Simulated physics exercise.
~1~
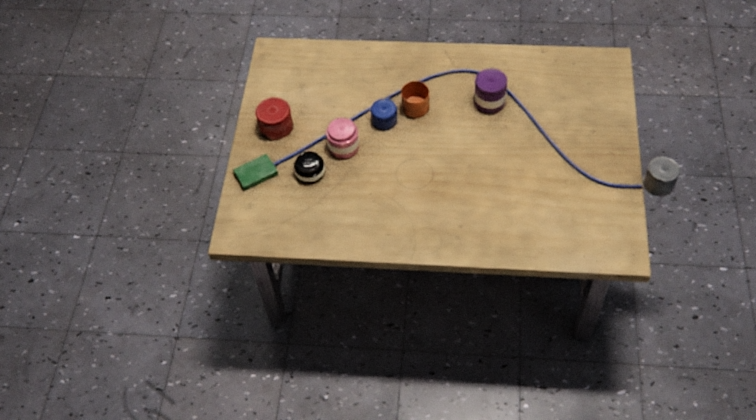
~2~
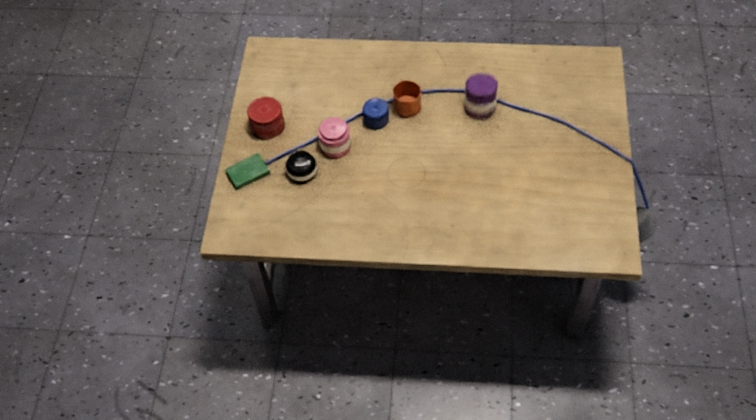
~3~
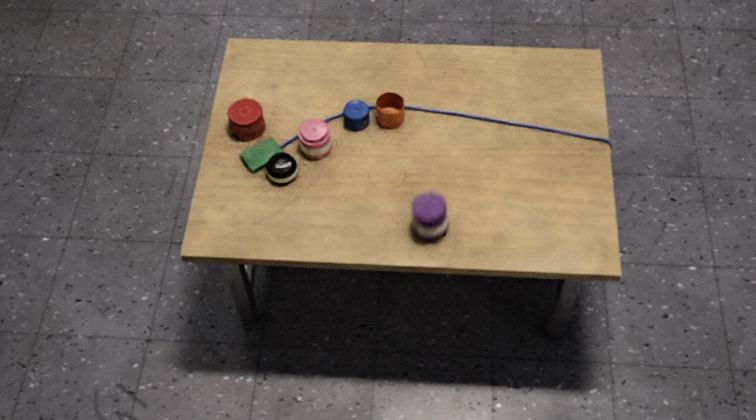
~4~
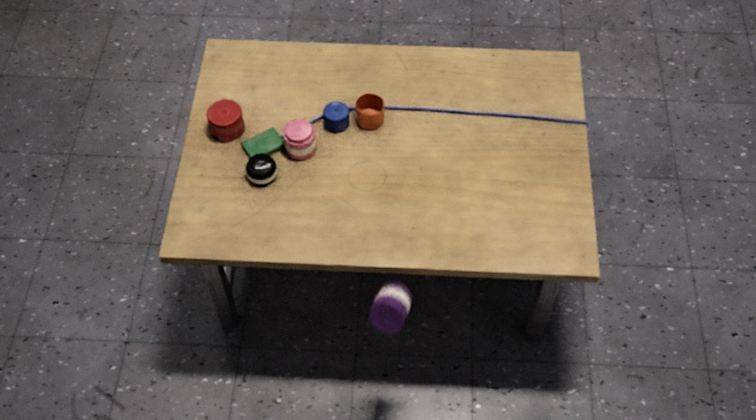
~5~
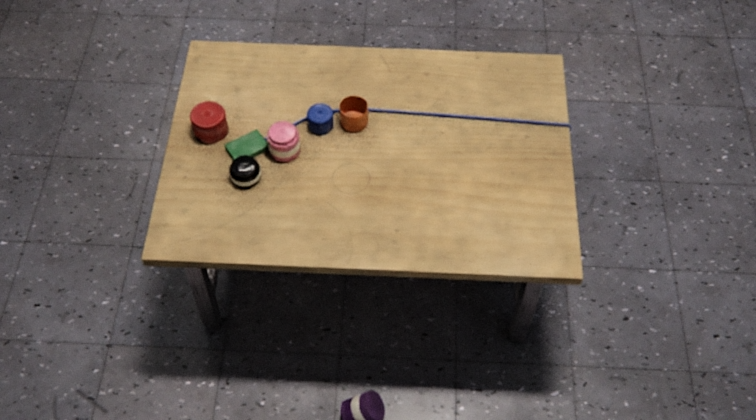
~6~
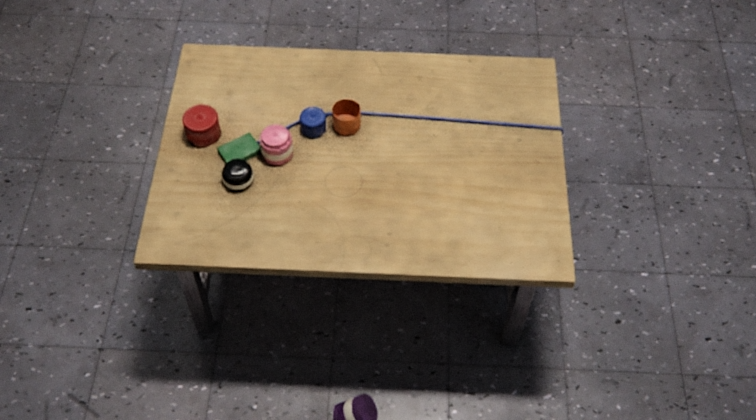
A grey object dropped off the right side of a wooden table, pulling a blue cable taut, which swept the purple container off the front edge to the floor and tugged the green block against the pink jar, while the other containers stayed on top.
